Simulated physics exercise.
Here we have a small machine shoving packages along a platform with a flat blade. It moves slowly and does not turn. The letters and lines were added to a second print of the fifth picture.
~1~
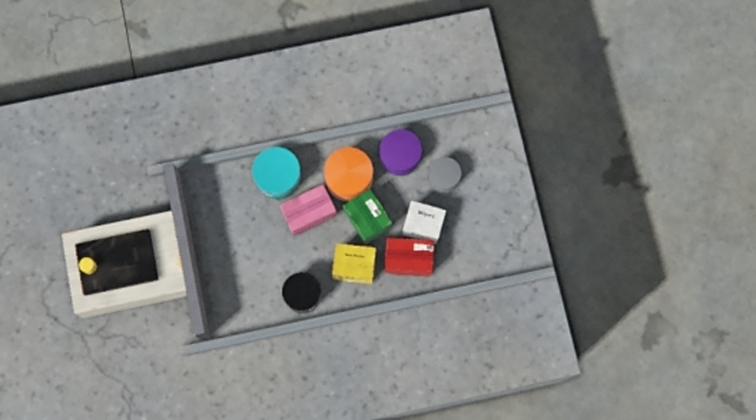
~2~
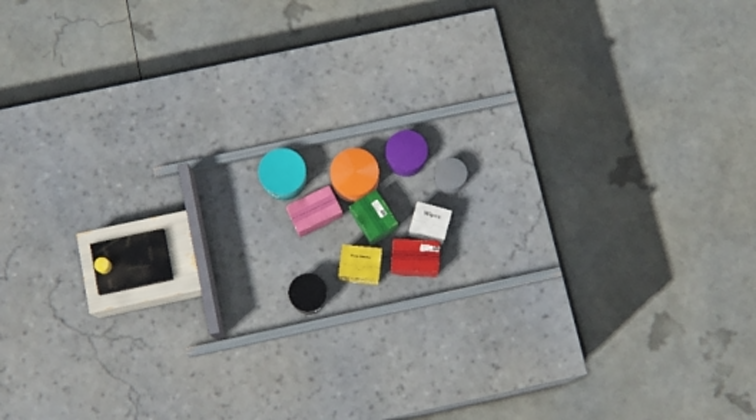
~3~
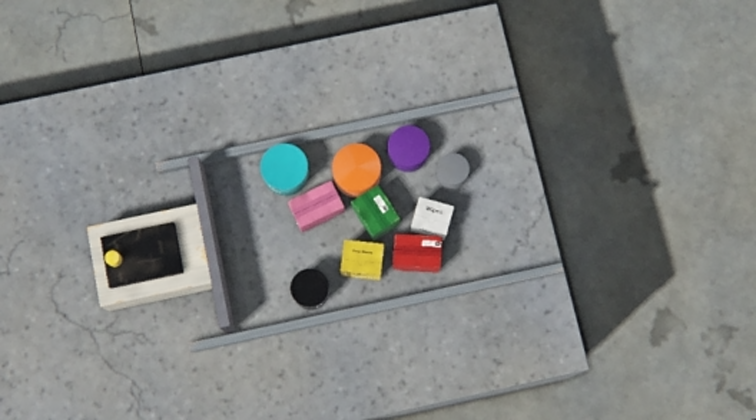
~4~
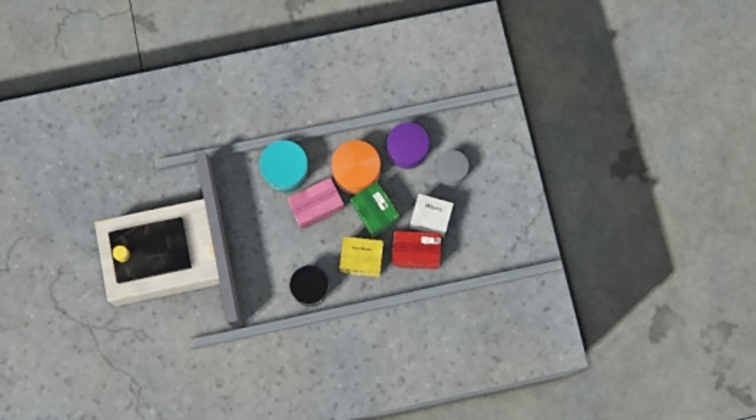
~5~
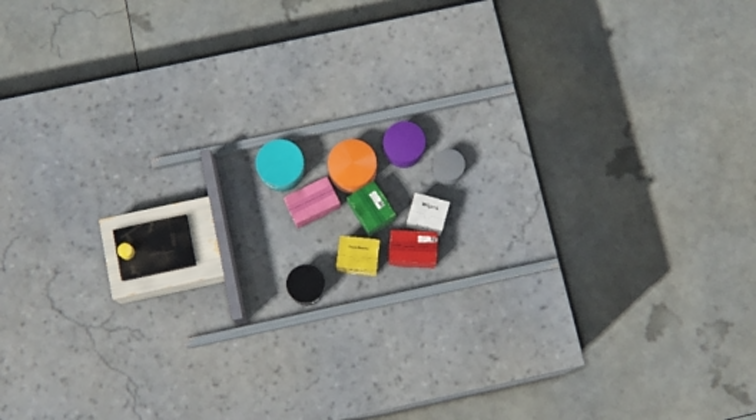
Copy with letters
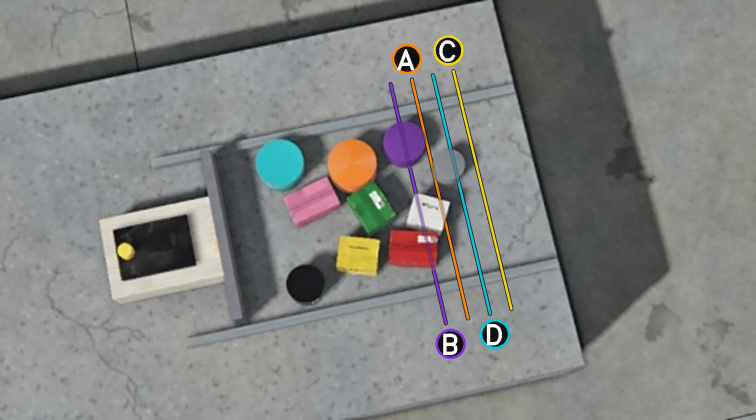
White machine with a wide grey blade creeping right along a grey platform towards colourful boxes and round canisters, which stay in place.
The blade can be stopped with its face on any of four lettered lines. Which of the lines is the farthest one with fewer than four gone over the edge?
It should halt at D.
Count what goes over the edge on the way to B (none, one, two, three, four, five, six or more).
In all, none.
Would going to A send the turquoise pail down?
No.
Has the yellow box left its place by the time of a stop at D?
By then, yes.
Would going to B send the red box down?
No.
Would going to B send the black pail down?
No.
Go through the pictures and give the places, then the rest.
In the first picture, robot (122, 261); grey canister (445, 176); yellow box (354, 264).
In the second picture, robot (137, 260); orange canister (355, 175).
In the third picture, robot (148, 254); purple canister (409, 149).
In the fourth picture, robot (156, 249); red box (416, 250).
In the fifth picture, robot (160, 246); black pail (306, 285); turquoise pail (281, 166); grey canister (448, 168).
On the marked copy, A at (439, 196); B at (418, 201); C at (482, 187); D at (461, 192).
With D. Early on, robot (247, 228); purple canister (409, 144); black pail (346, 281).
Further on, robot (333, 209); purple canister (481, 118); grey canister (496, 183).
At the end, robot (400, 195); grey canister over the edge; white box over the edge; three fallen.
As for the rest, A is within the limit but short; B is within the limit but short; C drops six.
